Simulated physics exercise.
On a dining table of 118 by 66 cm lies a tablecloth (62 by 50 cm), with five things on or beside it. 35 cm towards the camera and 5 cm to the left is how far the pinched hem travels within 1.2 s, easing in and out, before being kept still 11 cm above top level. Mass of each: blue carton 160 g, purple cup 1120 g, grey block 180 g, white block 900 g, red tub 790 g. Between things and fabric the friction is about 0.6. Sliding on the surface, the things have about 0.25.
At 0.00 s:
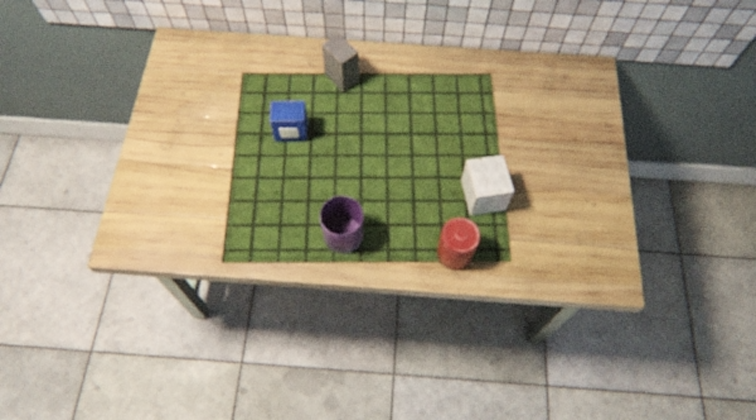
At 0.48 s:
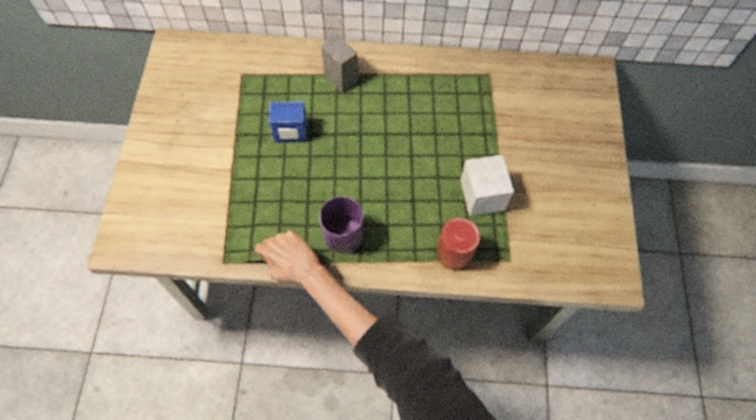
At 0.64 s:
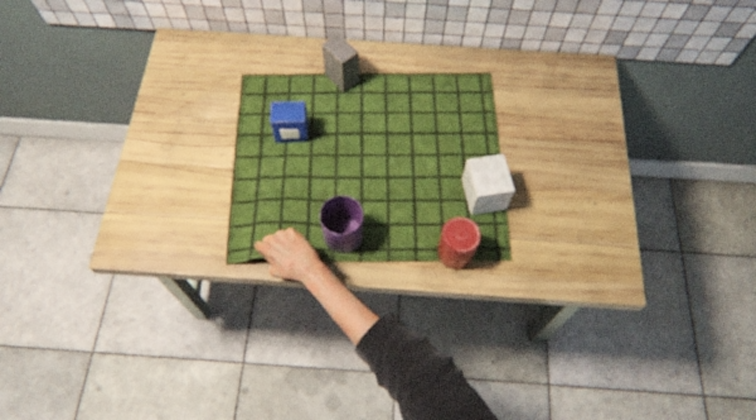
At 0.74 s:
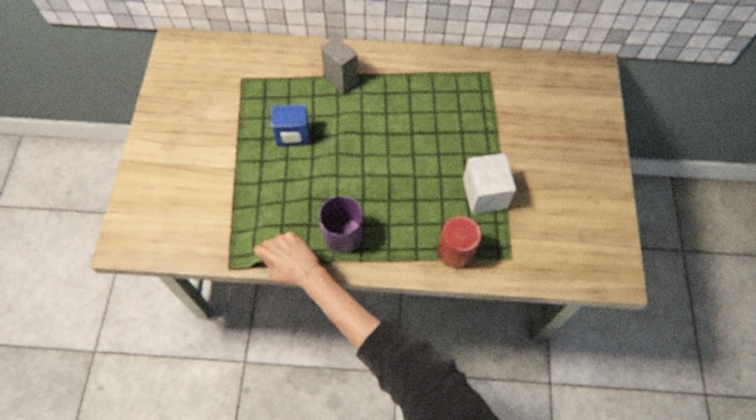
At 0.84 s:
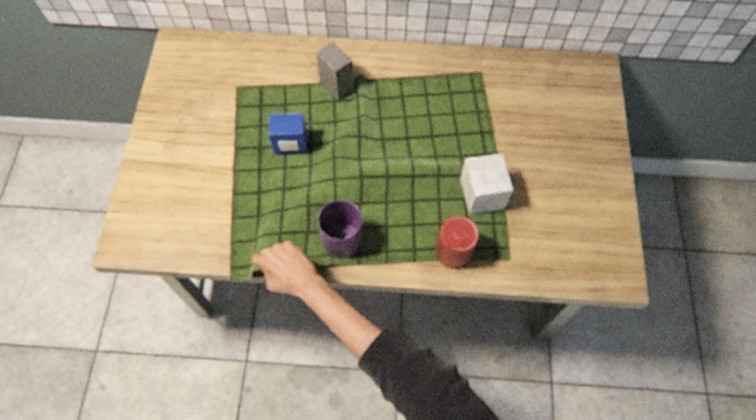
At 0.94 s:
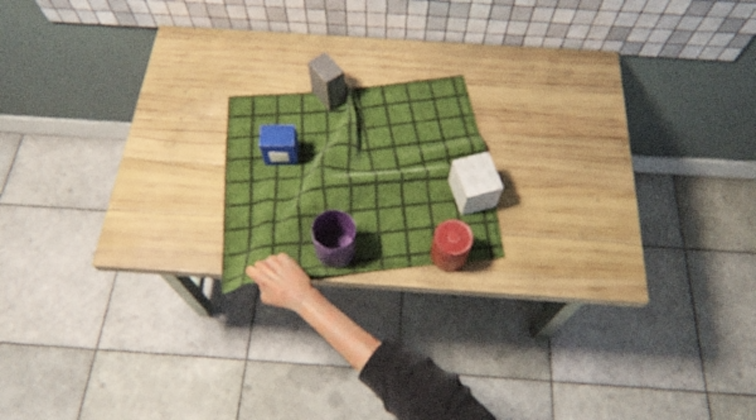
We see a hand grip the near left corner of a green checked tablecloth and pull it slightly toward the table's front edge, wrinkling the cloth as the blue carton, grey block, purple cup, white block and red tub shift slightly.
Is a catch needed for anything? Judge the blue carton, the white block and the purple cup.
Watch the blue carton go overboard, watch the white block go overboard, watch the purple cup go overboard.
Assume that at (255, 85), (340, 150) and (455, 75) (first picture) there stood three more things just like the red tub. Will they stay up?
So it goes: The first one is still up there, the next ends up off, the last is still up there.
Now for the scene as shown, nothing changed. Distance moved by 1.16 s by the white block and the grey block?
Shift - white block 10 cm, grey block 20 cm.
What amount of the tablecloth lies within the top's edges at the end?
Around 0 percent.
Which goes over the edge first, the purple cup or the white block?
Purple.
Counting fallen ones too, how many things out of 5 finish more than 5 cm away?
In total, 5 of them qualify.
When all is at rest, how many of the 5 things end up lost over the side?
I make it 4.
By 1.2 s, 85 % of the tablecloth is still over the top; blue carton 19 cm off its start, purple cup 13 cm off its start, white block 11 cm off its start.
By 1.4 s, 70 % of the tablecloth is still over the top; blue carton 32 cm off its start, white block 22 cm off its start, purple cup 21 cm off its start.
By 1.6 s, 40 % of the tablecloth is still over the top; blue carton 46 cm off its start at (172, 287), white block 38 cm off its start at (345, 270), purple cup over the edge.
By 1.8 s, 10 % of the tablecloth is still over the top; blue carton over the edge, white block over the edge, purple cup over the edge.
By 3.4 s, 0 % of the tablecloth is still over the top; white block over the edge, blue carton over the edge, purple cup over the edge, grey block 55 cm off its start at (168, 216).
